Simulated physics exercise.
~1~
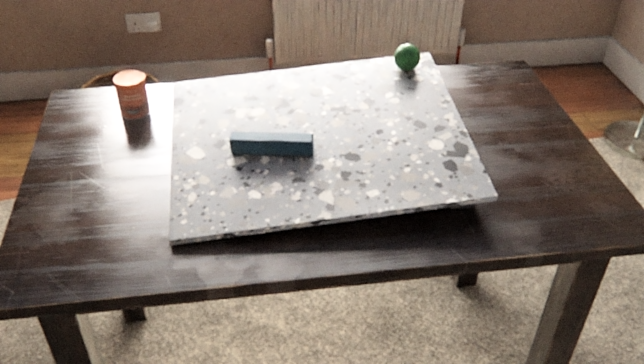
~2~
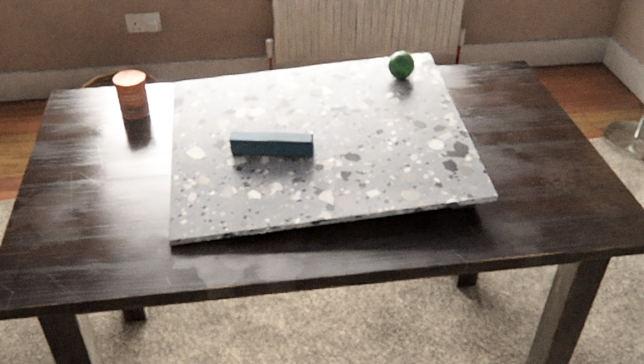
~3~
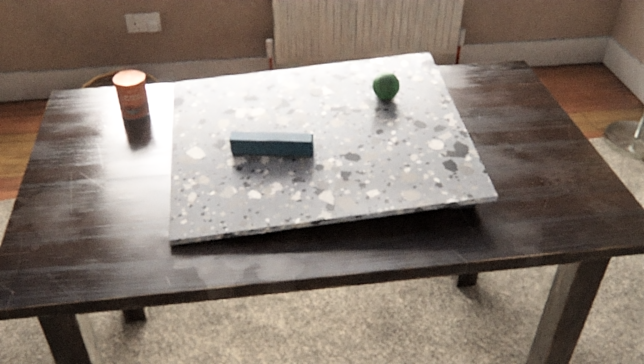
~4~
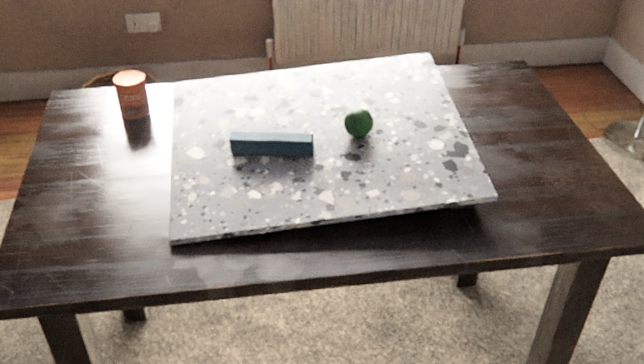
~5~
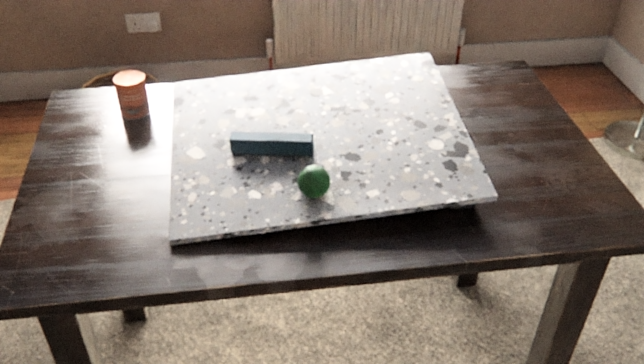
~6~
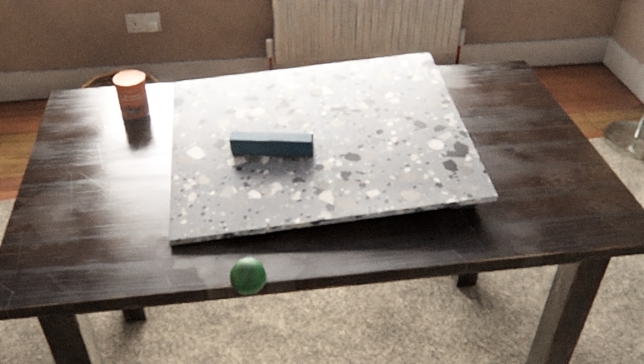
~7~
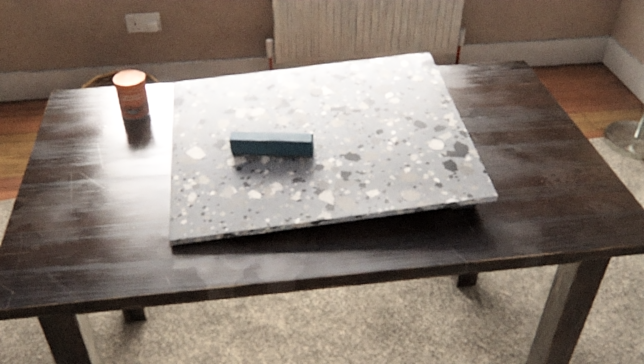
In a room with a pale carpet and a radiator against the wall, a dark wooden table is seen from above and in front by a still camera. A speckled grey board lies tilted on it, with a dark blue block on its surface, a green ball at its far right corner and an orange tin standing to its left. The ball rolls towards the viewer and to the left, gathering speed. It passes just right of the block without being stopped, then leaves over the near edge. Finally the ball is out of sight, while the tin, block and board remain in place.
